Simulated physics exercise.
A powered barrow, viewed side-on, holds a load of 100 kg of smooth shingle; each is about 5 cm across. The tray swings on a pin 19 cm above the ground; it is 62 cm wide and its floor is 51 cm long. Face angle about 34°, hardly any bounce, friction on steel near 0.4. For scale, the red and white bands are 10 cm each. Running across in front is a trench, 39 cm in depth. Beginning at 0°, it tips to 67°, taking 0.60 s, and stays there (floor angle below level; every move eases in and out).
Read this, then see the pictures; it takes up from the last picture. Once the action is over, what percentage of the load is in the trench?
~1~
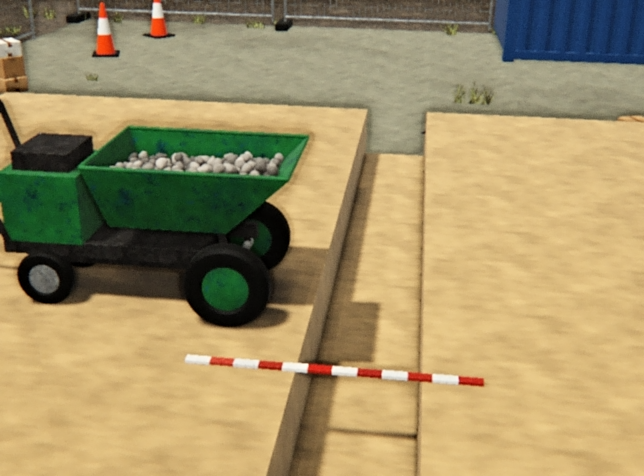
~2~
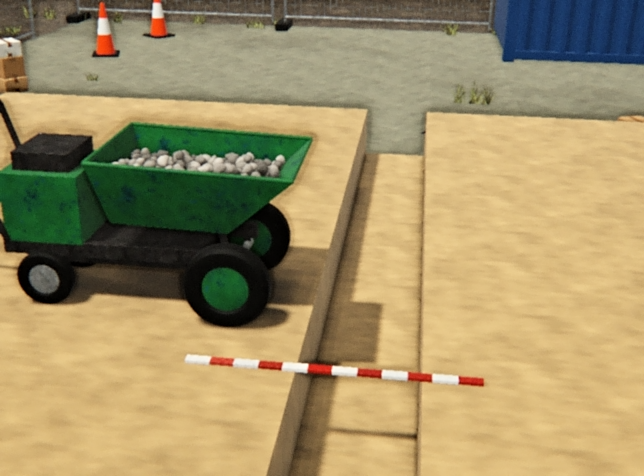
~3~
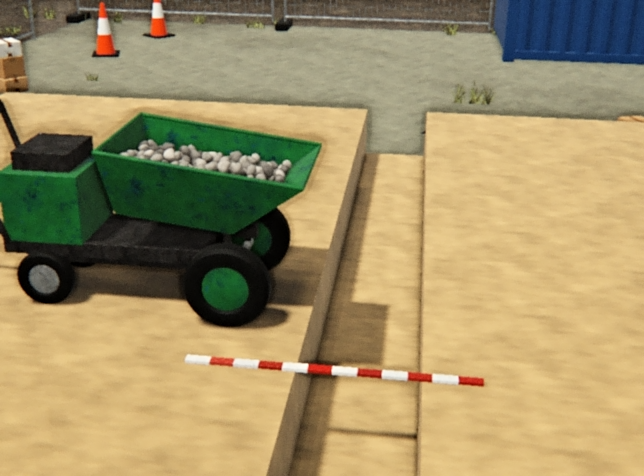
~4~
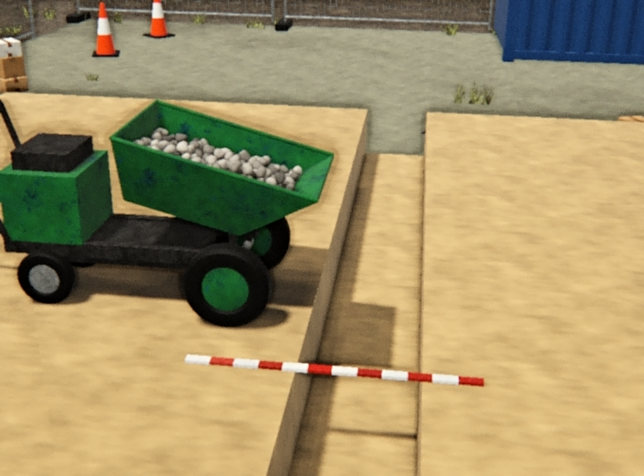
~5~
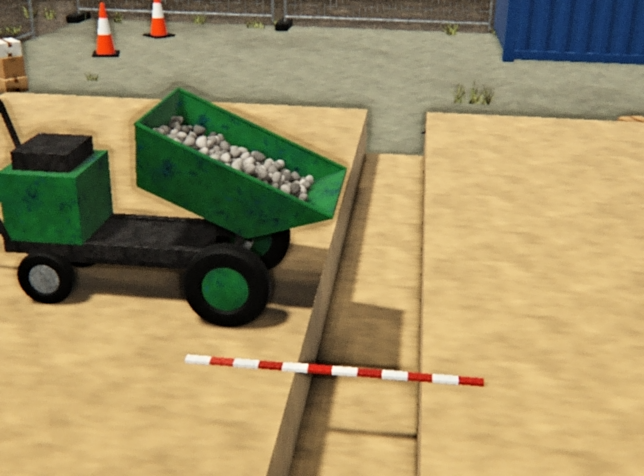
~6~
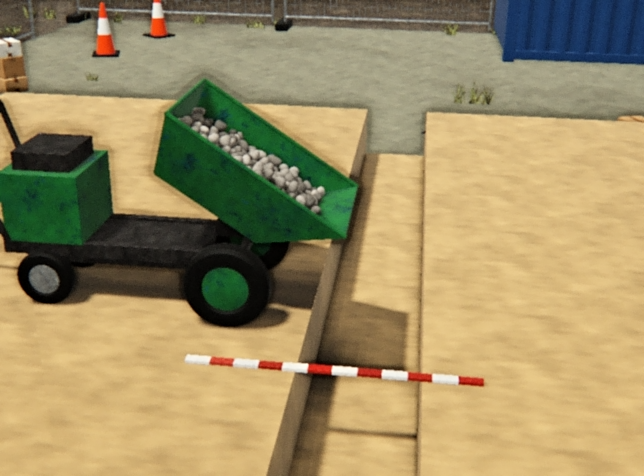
About 66 in every hundred.
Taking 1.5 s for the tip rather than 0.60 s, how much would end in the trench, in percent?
Roughly 90% would finish there.
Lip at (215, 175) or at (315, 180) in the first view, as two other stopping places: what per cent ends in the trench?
From the first place around 100 per cent, from the other around 35.
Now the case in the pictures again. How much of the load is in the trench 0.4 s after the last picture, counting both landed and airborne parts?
I'd say near 20 per cent at that time.
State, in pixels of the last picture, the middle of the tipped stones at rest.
Look at roughly (404, 368).
Then, 0.1 s after the last picture the floor is at 57°, 100 % in the tray; the foremost stones are at (340, 243).
Then, 0.4 s after the last picture the floor is at 67°, 79 % in the tray, 21 % in the trench; the foremost stones are at (423, 300).
Then, 0.7 s after the last picture the floor is at 67°, 11 % in the tray, 55 % in the trench, 34 % past the trench; the foremost stones are at (579, 319).
Then, 2.7 s after the last picture the floor is at 67°, 0 % in the tray, 66 % in the trench, 34 % past the trench; the foremost stones are past the picture's edge.
